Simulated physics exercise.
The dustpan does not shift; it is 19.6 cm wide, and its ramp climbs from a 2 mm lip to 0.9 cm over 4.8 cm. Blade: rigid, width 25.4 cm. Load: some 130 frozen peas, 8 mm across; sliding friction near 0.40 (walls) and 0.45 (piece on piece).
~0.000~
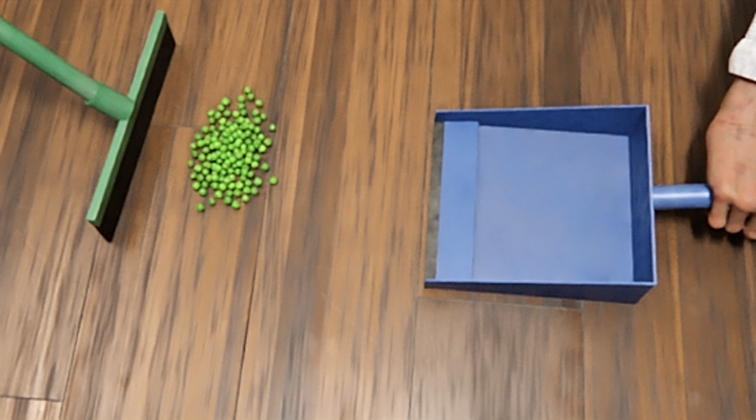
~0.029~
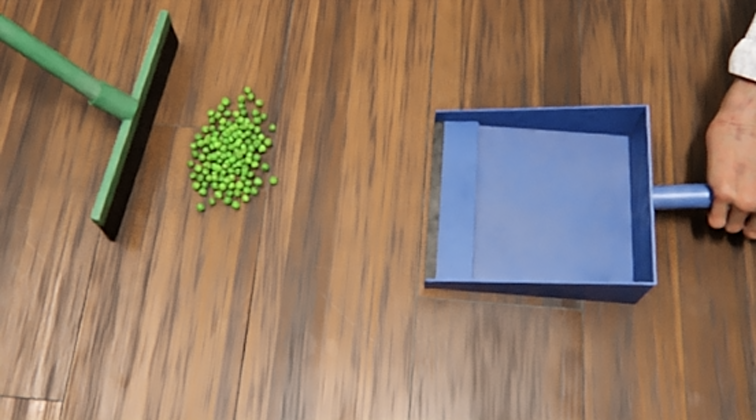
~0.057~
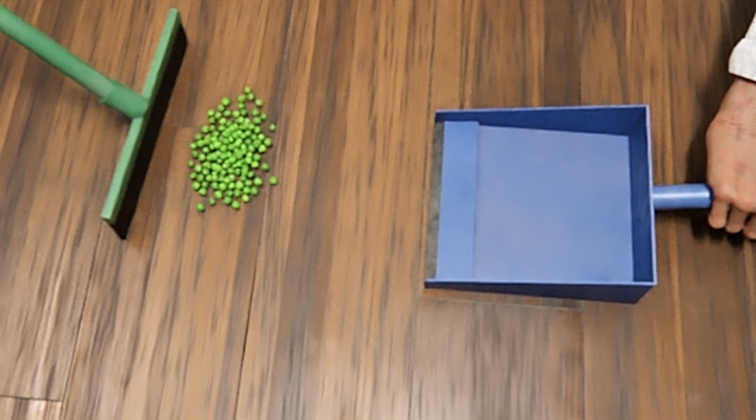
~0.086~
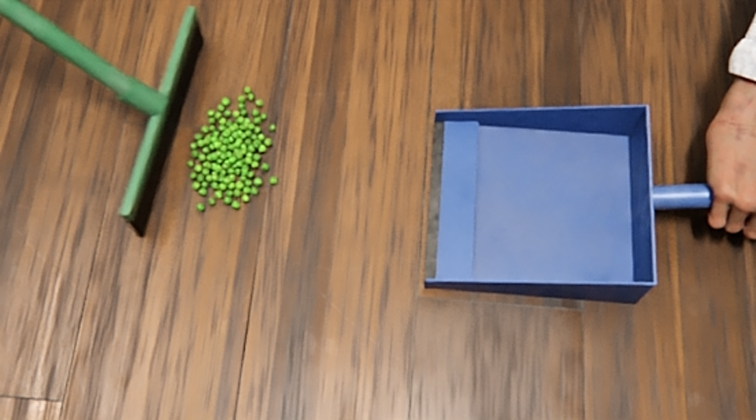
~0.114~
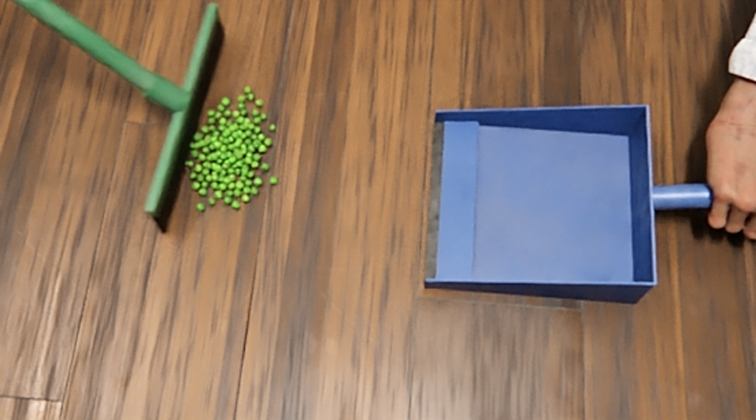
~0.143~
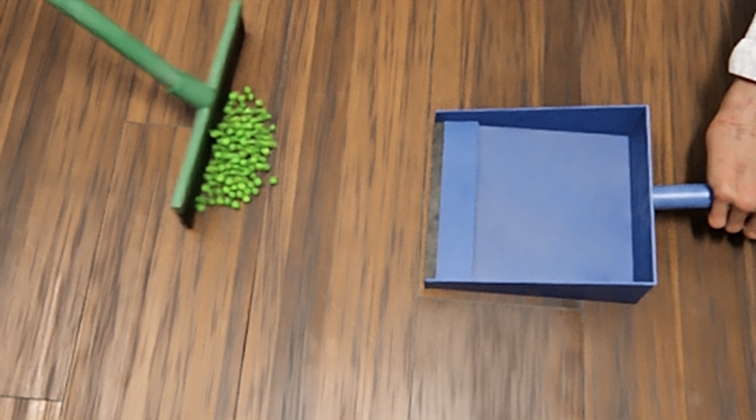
The clip shows a green broom moving rightward across a wooden floor to a pile of green peas, meeting its left side and pushing the peas closer together, while a hand holds a blue dustpan still on the right.
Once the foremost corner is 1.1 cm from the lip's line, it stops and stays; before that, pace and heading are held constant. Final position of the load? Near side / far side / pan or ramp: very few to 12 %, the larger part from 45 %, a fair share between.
Near side: Very few; far side: A fair share; pan: A fair share.
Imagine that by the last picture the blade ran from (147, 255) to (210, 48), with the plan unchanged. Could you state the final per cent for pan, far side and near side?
The pan gets 30, the far side 10 and the near side 20.
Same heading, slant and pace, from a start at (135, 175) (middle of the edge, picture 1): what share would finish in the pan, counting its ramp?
Estimate: ~ 30 %.
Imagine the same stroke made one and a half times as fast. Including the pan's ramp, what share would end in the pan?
Then roughly 35 per cent.
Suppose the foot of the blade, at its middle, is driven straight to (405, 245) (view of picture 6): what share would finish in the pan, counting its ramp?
Roughly 40 percent.
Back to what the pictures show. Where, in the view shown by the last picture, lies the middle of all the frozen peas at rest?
I'd put it at about (438, 152).
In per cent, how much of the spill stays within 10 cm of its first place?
0 percent, roughly.
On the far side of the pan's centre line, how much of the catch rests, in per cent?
Some 90 per cent.
After 0.28 s, middle of the blade 12 cm from the lip; 0 % over the lip, far side 20 %, near side 0 %.
After 0.37 s, middle of the blade 5 cm from the lip; 0 % over the lip, far side 25 %, near side 5 %.
After 0.59 s, middle of the blade 2 cm from the lip; 30 % over the lip, far side 30 %, near side 5 %.
By 1.7 s all is still; near side 5 %, far side 30 %, pan 20 %, in front of the lip or behind the blade 45 %.
